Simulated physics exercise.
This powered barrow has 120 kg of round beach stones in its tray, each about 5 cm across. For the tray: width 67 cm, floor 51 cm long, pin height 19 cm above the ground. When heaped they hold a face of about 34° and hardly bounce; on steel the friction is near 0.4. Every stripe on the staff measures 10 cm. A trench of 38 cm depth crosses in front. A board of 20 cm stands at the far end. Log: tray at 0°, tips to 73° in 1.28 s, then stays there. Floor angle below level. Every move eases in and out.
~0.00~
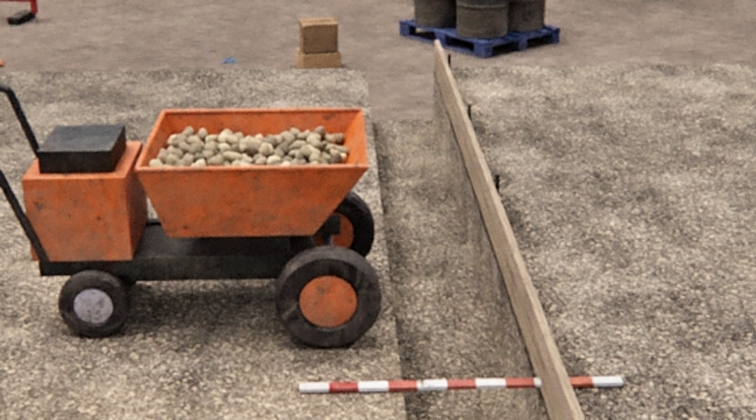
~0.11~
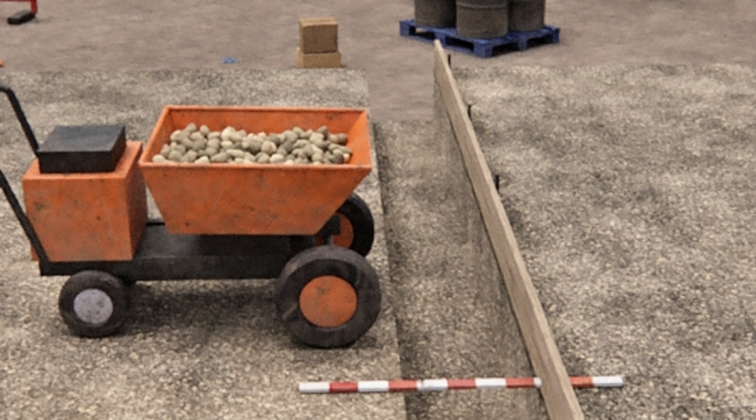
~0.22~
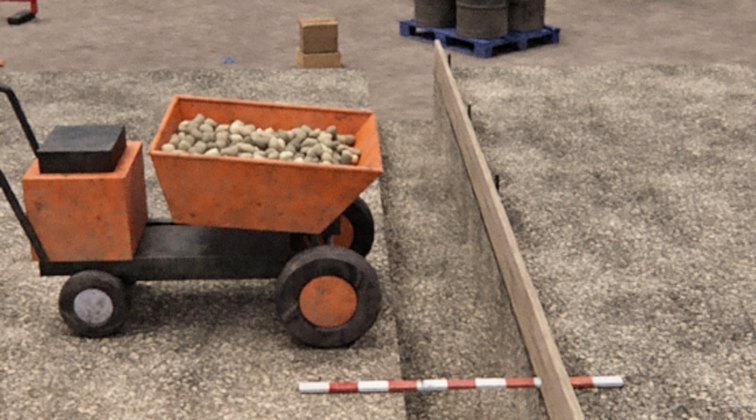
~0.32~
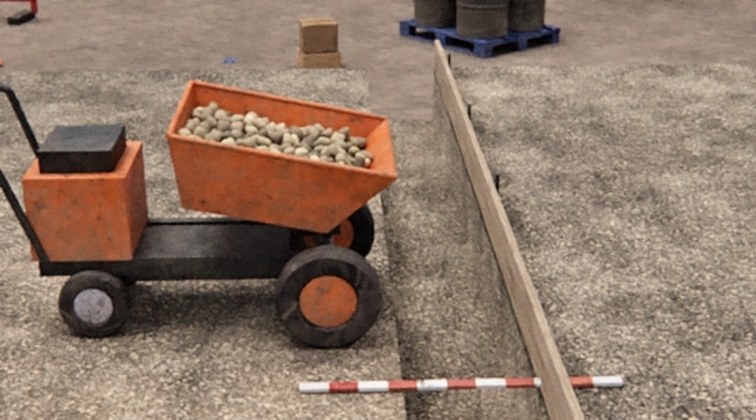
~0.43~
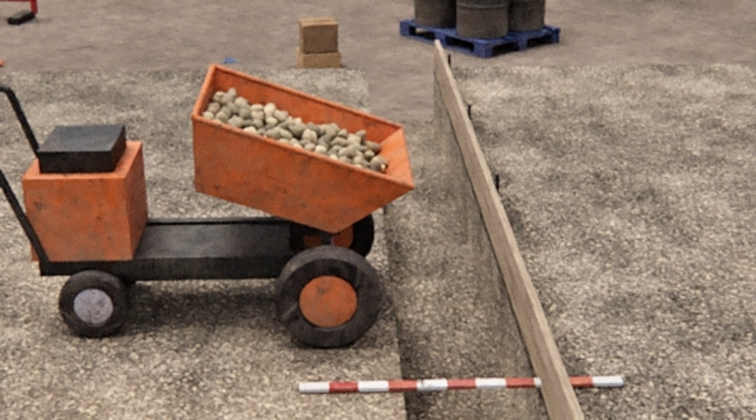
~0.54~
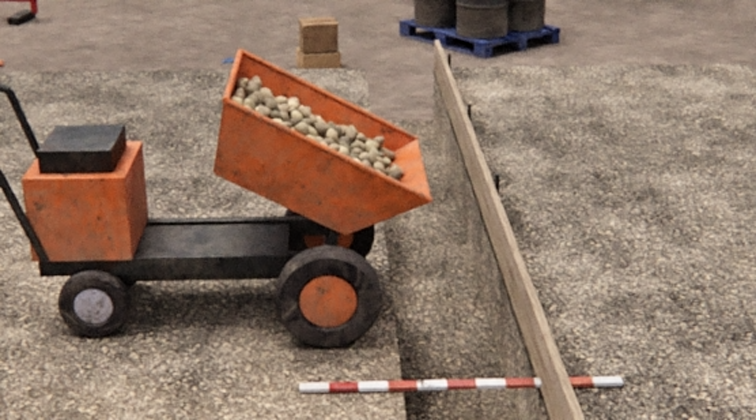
On a gravelly yard, an orange powered barrow loaded with round stones stands still beside a long upright board, while its tray gradually tilts toward the right, the rear edge rising and the stones remaining inside.
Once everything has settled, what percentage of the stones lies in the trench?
I would say 85 percent.
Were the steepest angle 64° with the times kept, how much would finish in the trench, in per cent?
Roughly 80 percent.
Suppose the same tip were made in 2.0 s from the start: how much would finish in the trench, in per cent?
About 90 percent, I'd say.
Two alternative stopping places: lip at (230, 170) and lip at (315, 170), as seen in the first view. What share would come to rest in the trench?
Around 90% for the first place and 100% for the second.
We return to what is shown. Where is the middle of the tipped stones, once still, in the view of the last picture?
Somewhere around (476, 373) in the last picture.
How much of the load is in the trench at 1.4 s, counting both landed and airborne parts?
Approx. 40 % of the load.
After 1.0 s the floor is at 62°; 100 % in the tray; the foremost stones are at (478, 240).
After 1.4 s the floor is at 73°; 49 % in the tray, 39 % in the trench, 11 % past the trench; the foremost stones are at (600, 298).
After 1.7 s the floor is at 73°; 16 % in the tray, 68 % in the trench, 16 % past the trench; the foremost stones are at (685, 296).
After 3.7 s the floor is at 73°; 0 % in the tray, 85 % in the trench, 15 % past the trench; the foremost stones are at (729, 288).
